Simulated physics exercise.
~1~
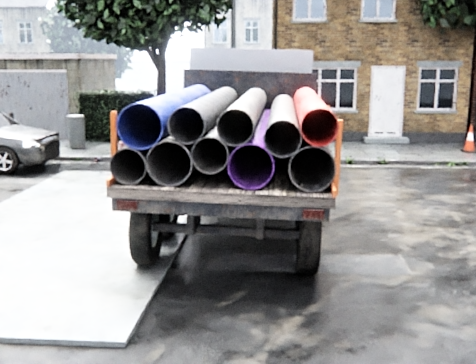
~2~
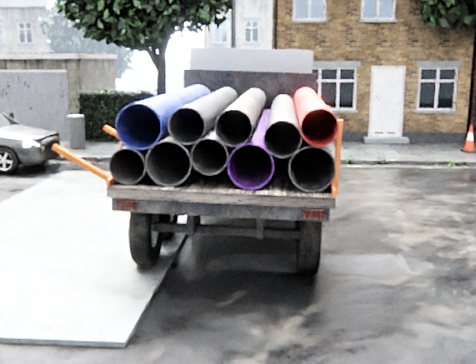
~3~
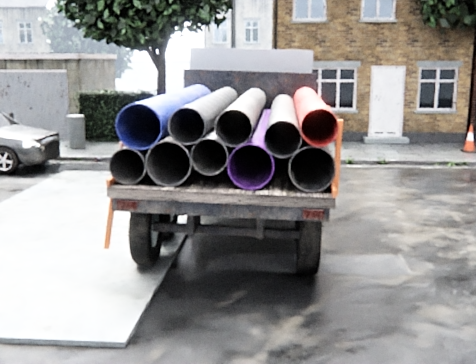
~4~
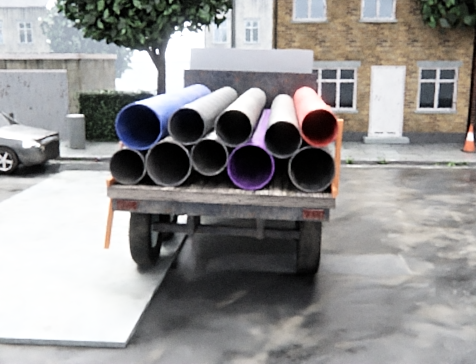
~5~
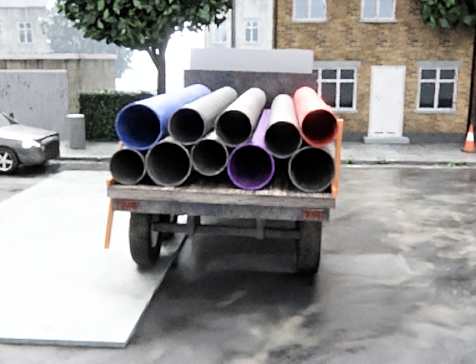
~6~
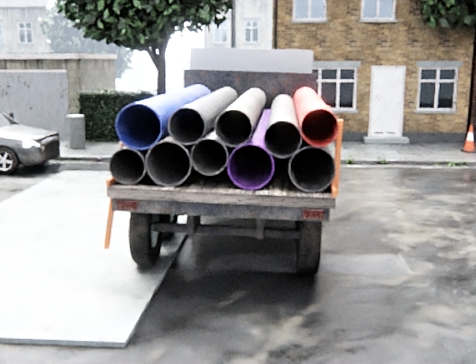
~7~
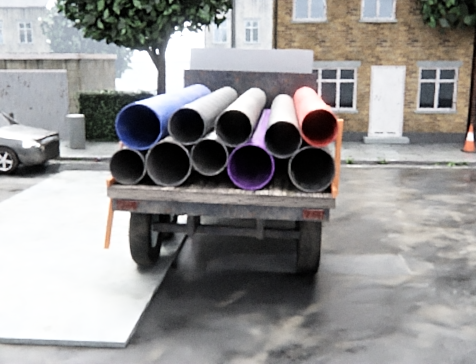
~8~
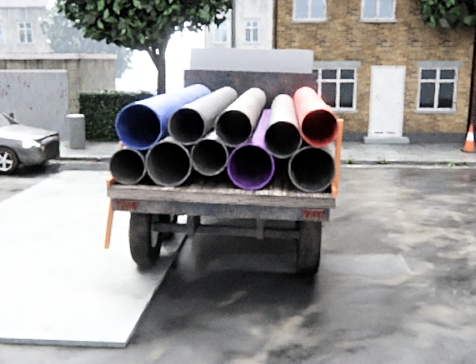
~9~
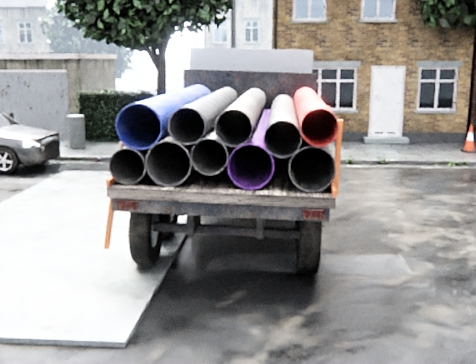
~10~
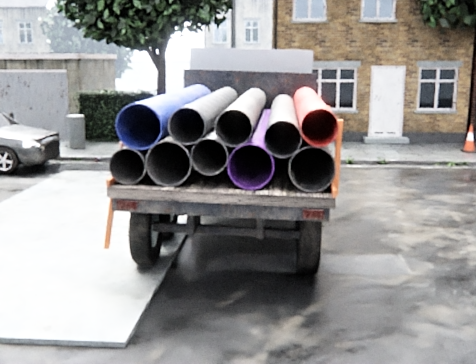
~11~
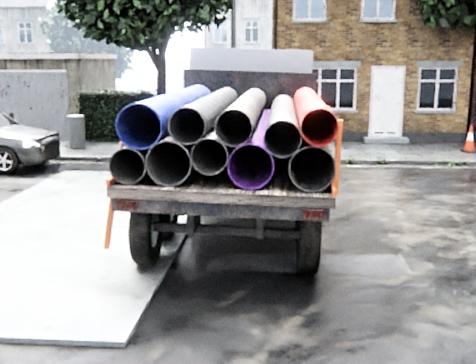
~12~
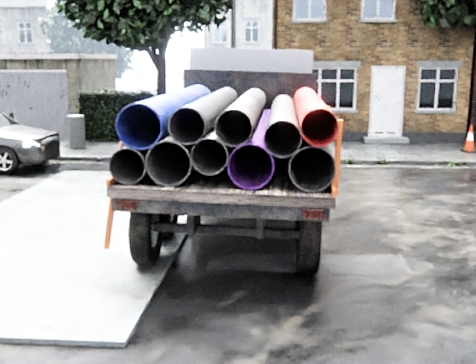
At first, a flatbed lorry loaded with plastic pipes, among them a blue, a purple and a red one, stands parked with its back to us, an orange post upright at each side of the deck. Then the left post swings outward and down, sticking out over the edge towards the parked car. It carries on dropping until it hangs below the deck beside the wheel. The pipes do not shift, though nothing holds them on the left any more. At the end, the whole stack still rests on the lorry, and none has fallen.
